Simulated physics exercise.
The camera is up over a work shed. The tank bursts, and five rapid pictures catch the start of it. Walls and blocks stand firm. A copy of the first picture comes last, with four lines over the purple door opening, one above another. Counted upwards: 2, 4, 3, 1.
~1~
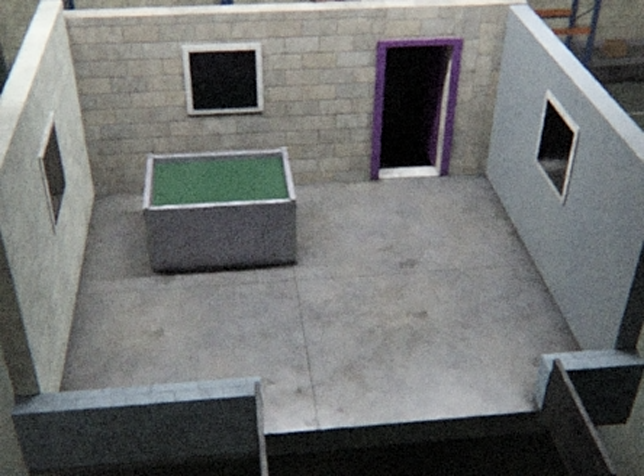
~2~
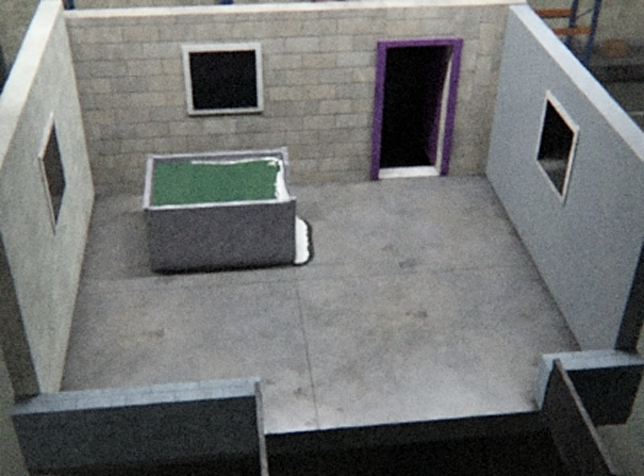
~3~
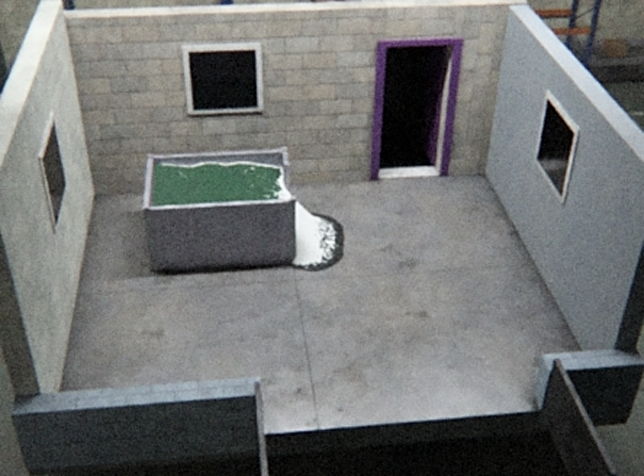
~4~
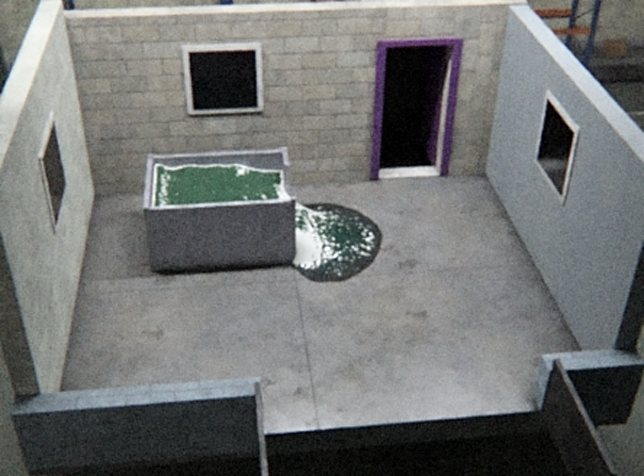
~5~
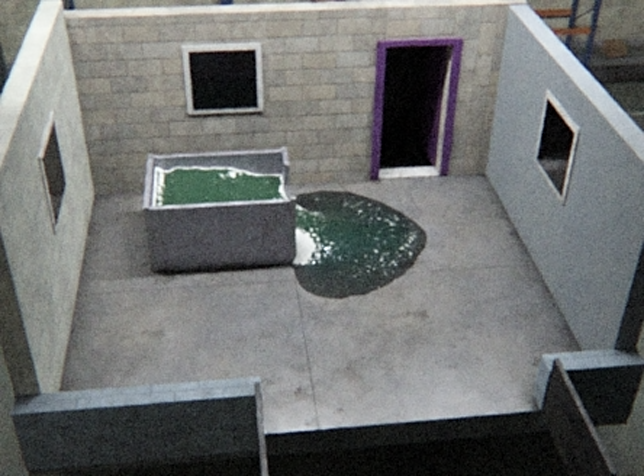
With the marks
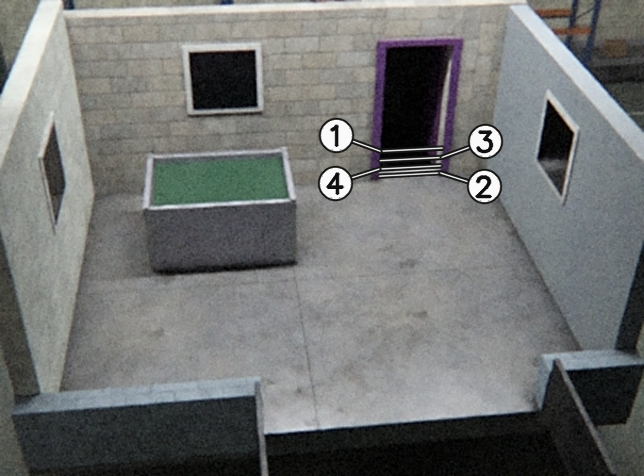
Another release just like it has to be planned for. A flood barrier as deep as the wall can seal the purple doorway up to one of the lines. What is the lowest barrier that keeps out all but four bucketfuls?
Take 4.
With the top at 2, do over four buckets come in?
Yes, it does.
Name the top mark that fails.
2.
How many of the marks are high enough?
Three of them.
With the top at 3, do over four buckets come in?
No.
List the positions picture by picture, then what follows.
The first picture shows water in the tank at rest, its middle at (219, 183); foot of the purple doorway at (409, 177); open gate at (404, 361).
In the second picture, 1 % of the ground under water, visible out to (297, 245).
In the third picture, 3 % of the ground under water, visible out to (327, 219).
In the fourth picture, 7 % of the ground under water, visible out to (369, 224).
In the fifth picture, 13 % of the ground under water, visible out to (420, 239).
In white, 1 at (411, 149); 2 at (409, 174); 3 at (410, 159); 4 at (410, 167); from the bottom up 2, 4, 3, 1.
For mark 1, nothing gets over.
For mark 2, about 9 bucketfuls get in.
For mark 3, nothing gets over.
For mark 4, a splash gets over, under a bucket.
